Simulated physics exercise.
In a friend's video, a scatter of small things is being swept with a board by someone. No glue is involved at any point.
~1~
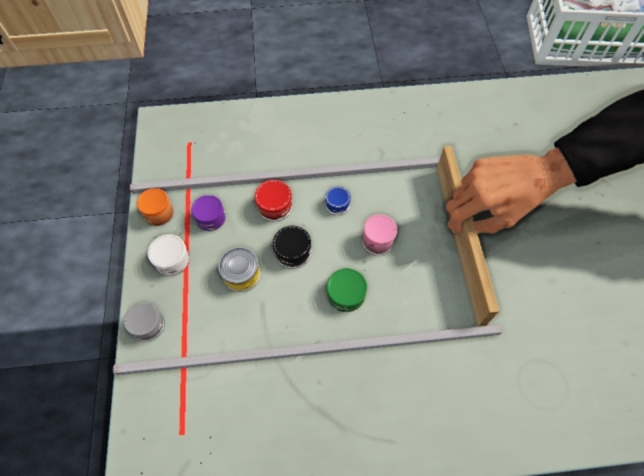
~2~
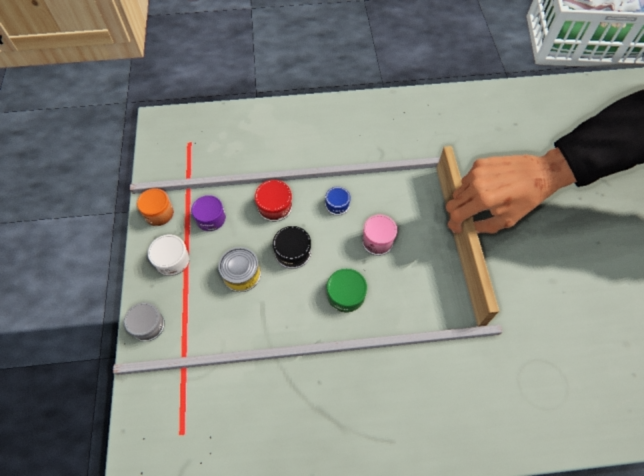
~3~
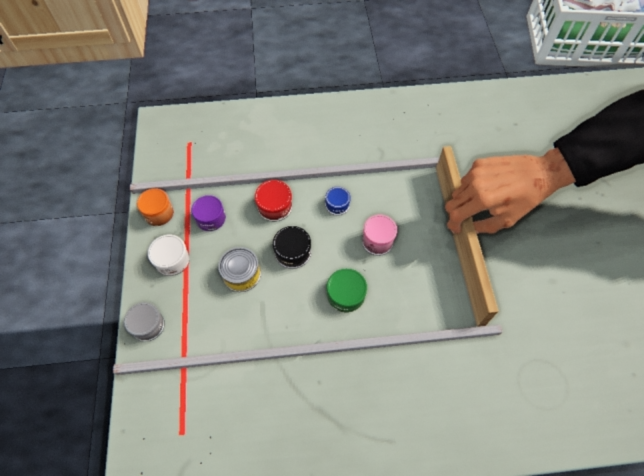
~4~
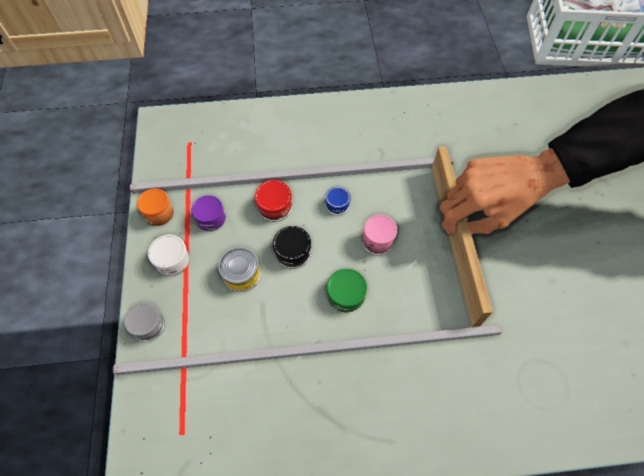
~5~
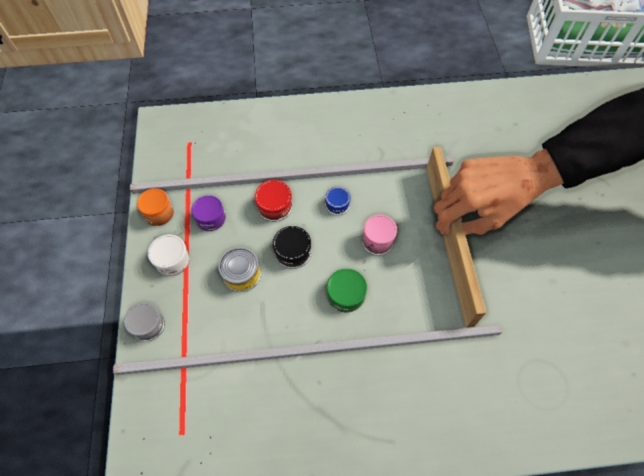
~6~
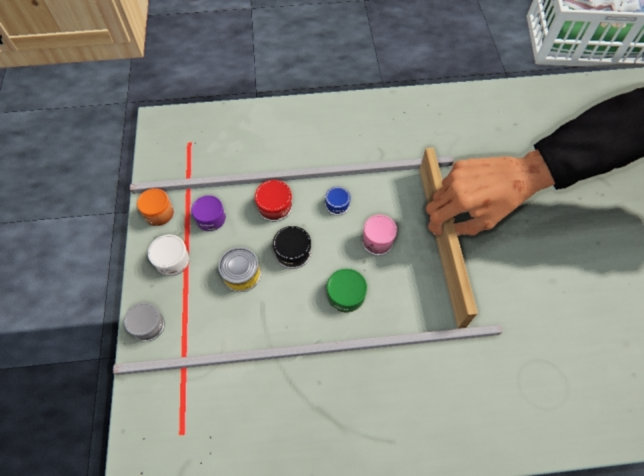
A hand sliding a wooden board slightly left between two rails on a pale green table, the scattered colourful lidded containers staying still.
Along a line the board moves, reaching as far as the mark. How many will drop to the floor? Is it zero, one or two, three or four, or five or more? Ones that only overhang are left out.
It is one or two.
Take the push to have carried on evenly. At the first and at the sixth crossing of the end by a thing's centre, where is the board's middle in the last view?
Its middle is near (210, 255) and then near (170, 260).
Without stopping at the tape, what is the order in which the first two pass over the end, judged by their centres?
The white pot goes first, followed by the orange tub.
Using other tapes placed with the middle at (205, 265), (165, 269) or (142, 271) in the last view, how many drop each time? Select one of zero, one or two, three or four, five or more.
In turn: 1 or 2, more than four, at least five.
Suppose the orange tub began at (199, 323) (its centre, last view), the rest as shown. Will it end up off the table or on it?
Then it remains up.
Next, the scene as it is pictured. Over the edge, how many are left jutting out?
That'd be 4.
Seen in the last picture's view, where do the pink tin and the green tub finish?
About (168, 247), and the other about (163, 311).
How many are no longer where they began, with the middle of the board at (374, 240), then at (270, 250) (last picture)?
At first I count 1, and then 7.
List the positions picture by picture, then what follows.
The first picture shows grey tin (145, 322); orange tub (156, 208); white pot (169, 256); board (464, 231); tape (186, 267).
The second picture shows orange tub (156, 208); red tin (274, 201).
The third picture shows white pot (169, 256); green tub (347, 291).
The fourth picture shows grey tin (145, 322); blue tin (338, 201).
The fifth picture shows orange tub (156, 208); board (453, 232).
The sixth picture shows grey tin (145, 322); orange tub (156, 208); white pot (169, 256); board (445, 233); tape (186, 267).
Early on, none off yet; grey tin at rest near (145, 322); orange tub at rest near (156, 208); white pot at rest near (169, 256).
Finally, the number that fall off is one or two; lost, white pot and orange tub.
